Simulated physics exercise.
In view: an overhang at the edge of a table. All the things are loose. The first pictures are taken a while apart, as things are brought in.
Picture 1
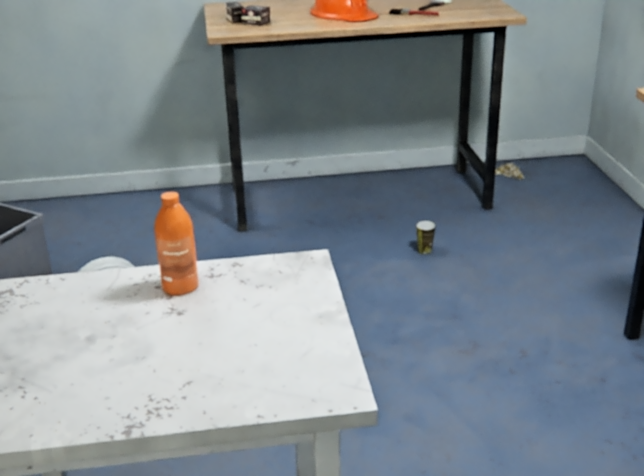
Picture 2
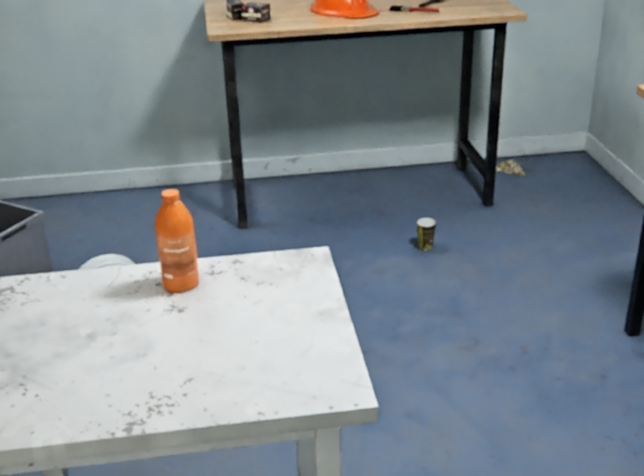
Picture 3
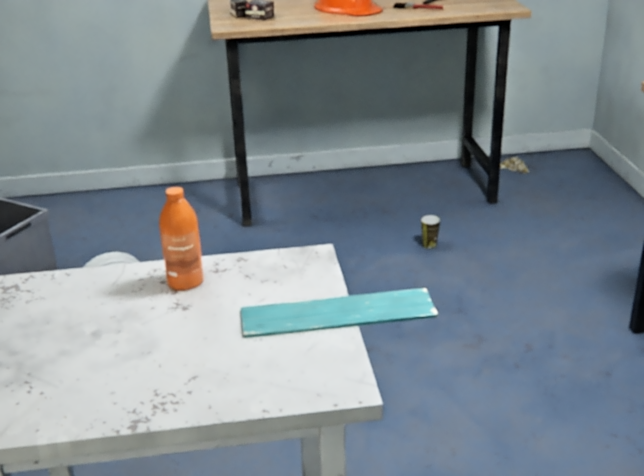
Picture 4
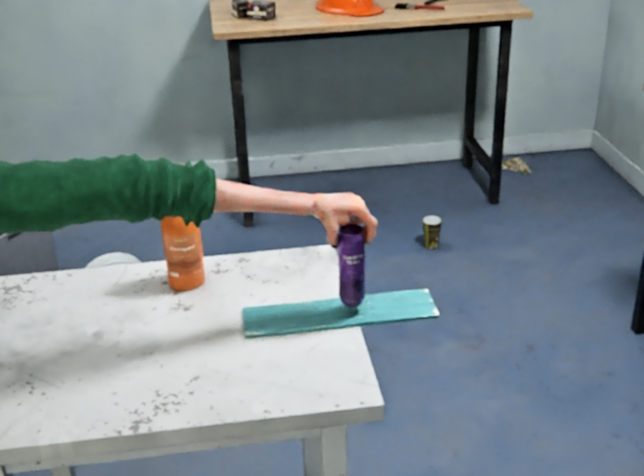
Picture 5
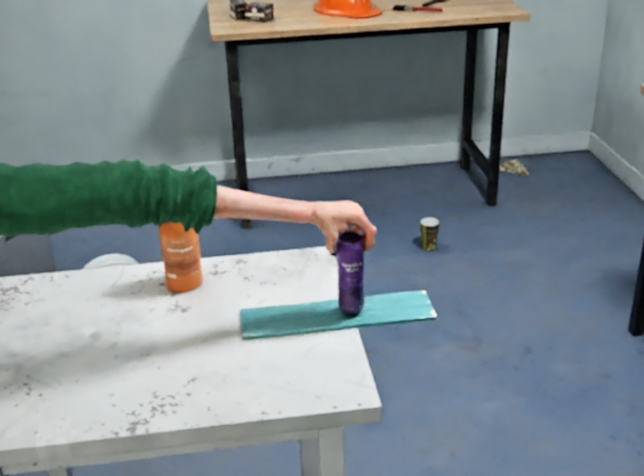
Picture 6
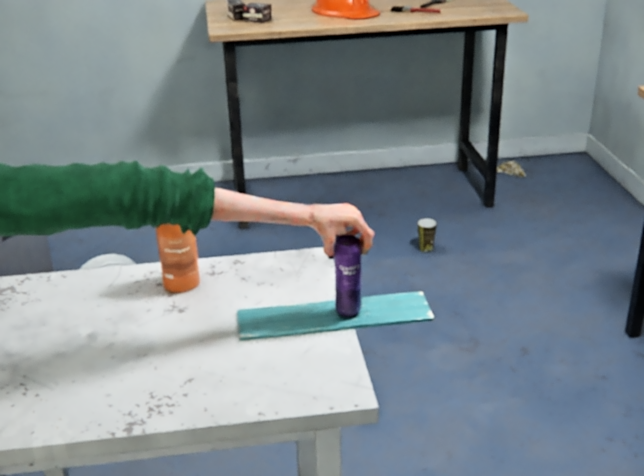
A hand lowers a purple can onto a teal strip jutting over the table's edge.
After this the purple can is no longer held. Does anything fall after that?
The board holds.
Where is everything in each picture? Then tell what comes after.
In the first picture, the last thing is not in view yet; orange bottle (175, 242).
In the second picture, the last thing is not in view yet; orange bottle (176, 239).
In the third picture, the last thing is not in view yet; orange bottle (180, 237).
In the fourth picture, still above its spot; purple can (352, 267); orange bottle (182, 238).
In the fifth picture, in place under the hand; purple can (351, 274); orange bottle (179, 239).
In the sixth picture, in place under the hand; purple can (348, 277); orange bottle (177, 240).
Then, 0.20 s later than the last frame, all is still.
Then, 0.60 s later than the last frame, purple can resting near (348, 278).
When it is over, all 3 as before. End places, in pixels of the last picture, purple can near (348, 278). The board keeps its balance.
